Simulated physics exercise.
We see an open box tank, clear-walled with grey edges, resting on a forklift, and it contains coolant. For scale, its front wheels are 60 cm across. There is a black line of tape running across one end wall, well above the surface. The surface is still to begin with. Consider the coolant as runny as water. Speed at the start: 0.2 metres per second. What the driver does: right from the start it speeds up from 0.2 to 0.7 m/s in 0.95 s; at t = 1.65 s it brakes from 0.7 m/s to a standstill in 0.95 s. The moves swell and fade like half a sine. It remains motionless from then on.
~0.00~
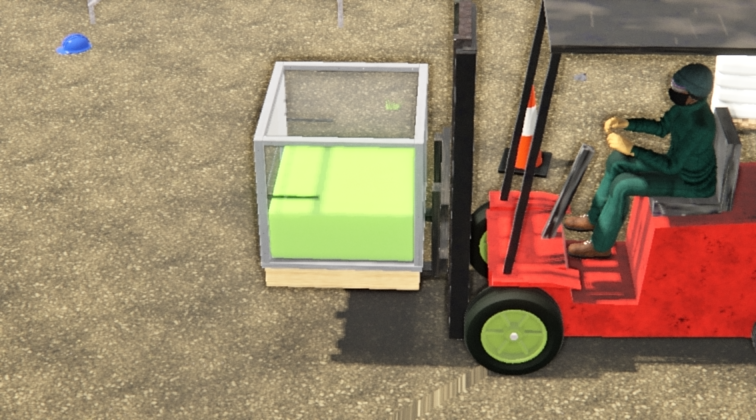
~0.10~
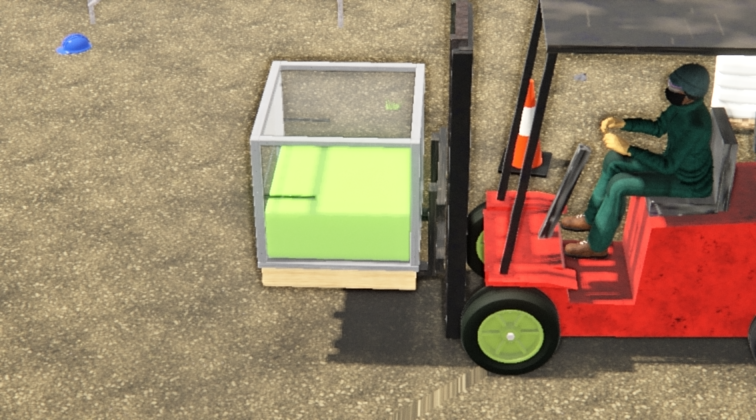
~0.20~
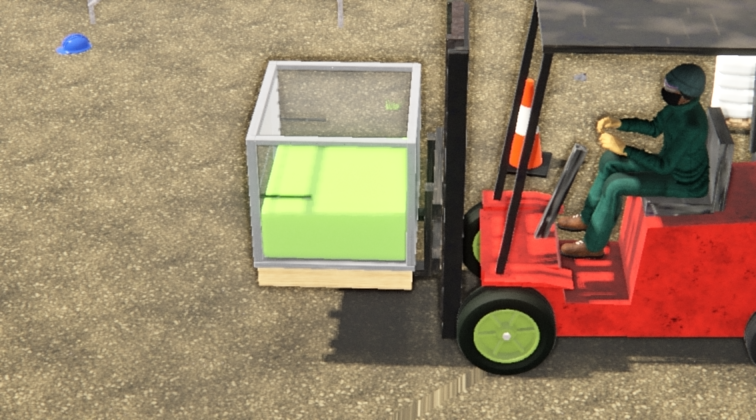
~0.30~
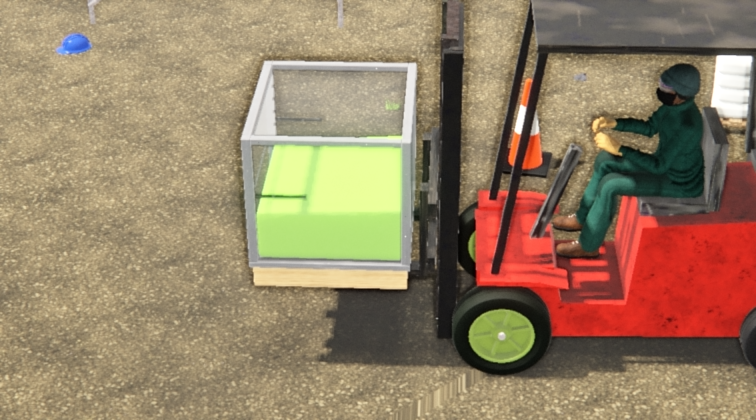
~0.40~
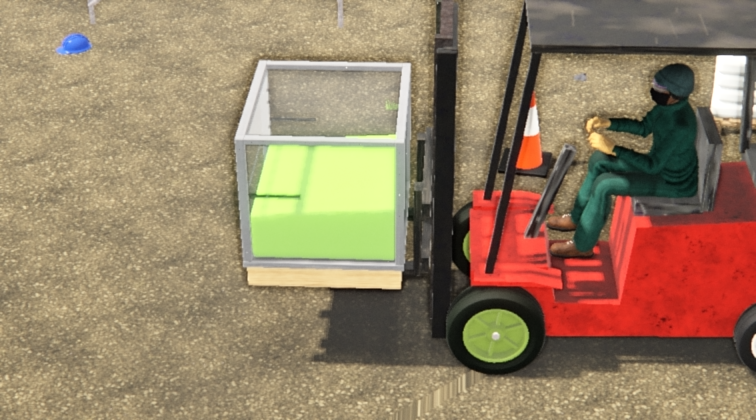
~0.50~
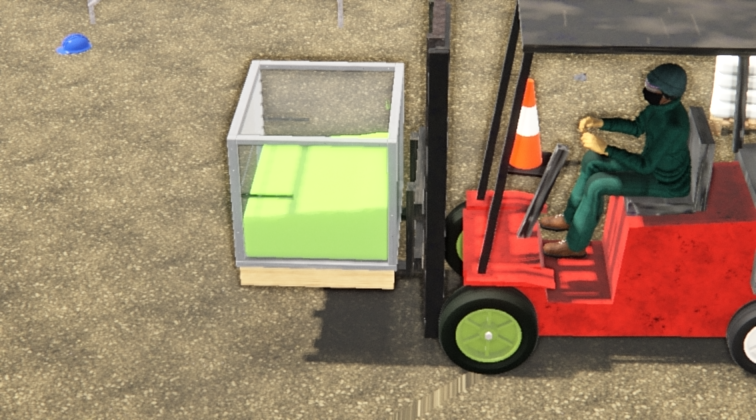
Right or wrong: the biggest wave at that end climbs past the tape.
Right.
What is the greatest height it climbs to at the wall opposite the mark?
46 cm.
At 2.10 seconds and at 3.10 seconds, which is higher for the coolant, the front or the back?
It leans to the forward end, then to the rear end.
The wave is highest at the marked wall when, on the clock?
About 3.6 seconds.
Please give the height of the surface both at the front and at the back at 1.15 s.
The surface sits near 34 cm in front and near 30 cm at the rear.
After 1.15 s the surface is 35 cm up at the front and 30 cm at the back; nothing has left.
After 2.10 s the surface is 35 cm up at the front and 30 cm at the back; nothing has left.
After 3.10 s the surface is 24 cm up at the front and 42 cm at the back; nothing has left.
After 5.59 s the waves are smaller; the highest at the front wall was 47 cm, at 3.60 s, against a line at 43 cm.
